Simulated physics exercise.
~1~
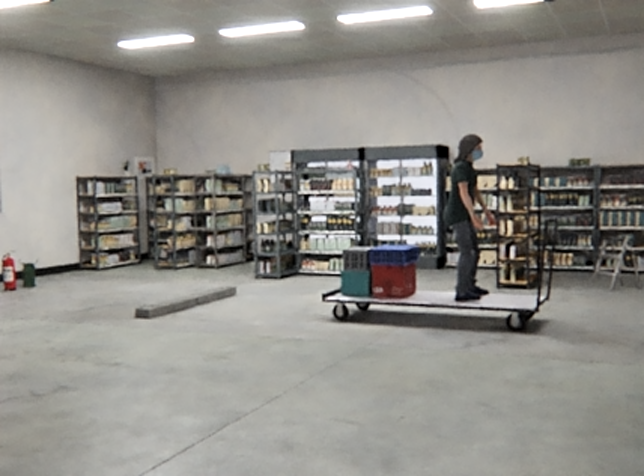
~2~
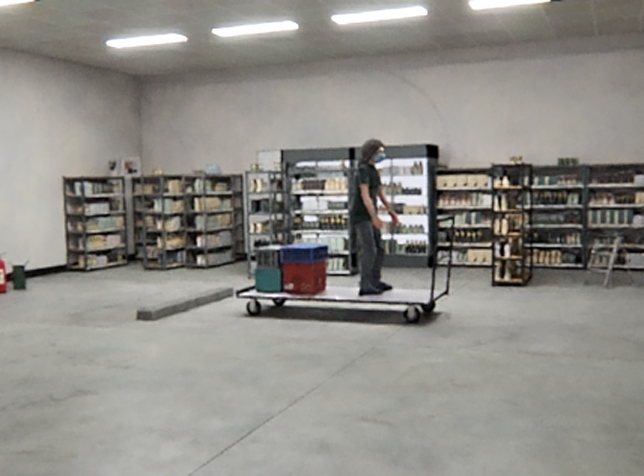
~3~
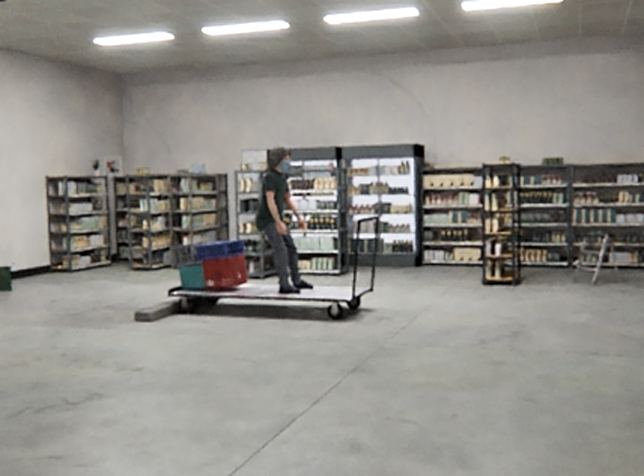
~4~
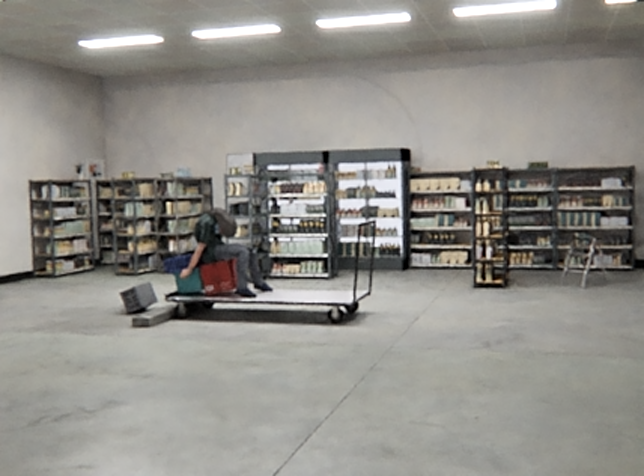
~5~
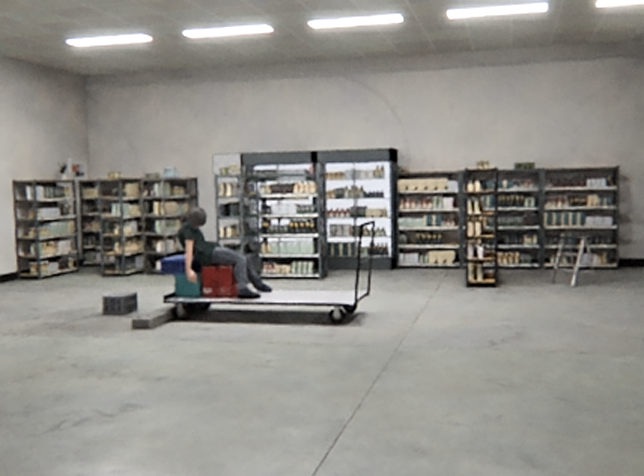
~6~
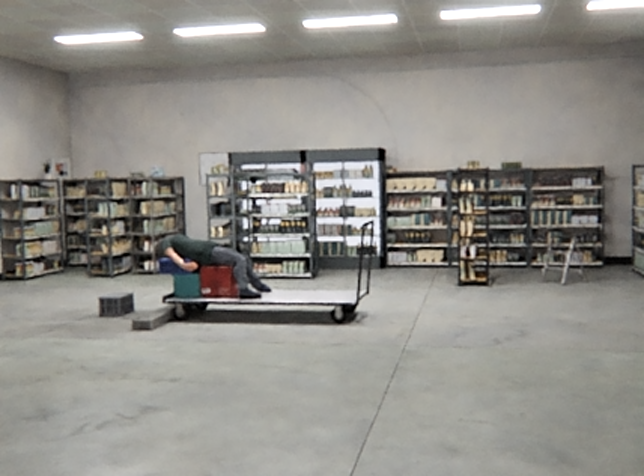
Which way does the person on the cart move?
The person moves to the left, riding the cart toward the kerb and then falling back over the boxes on that side.
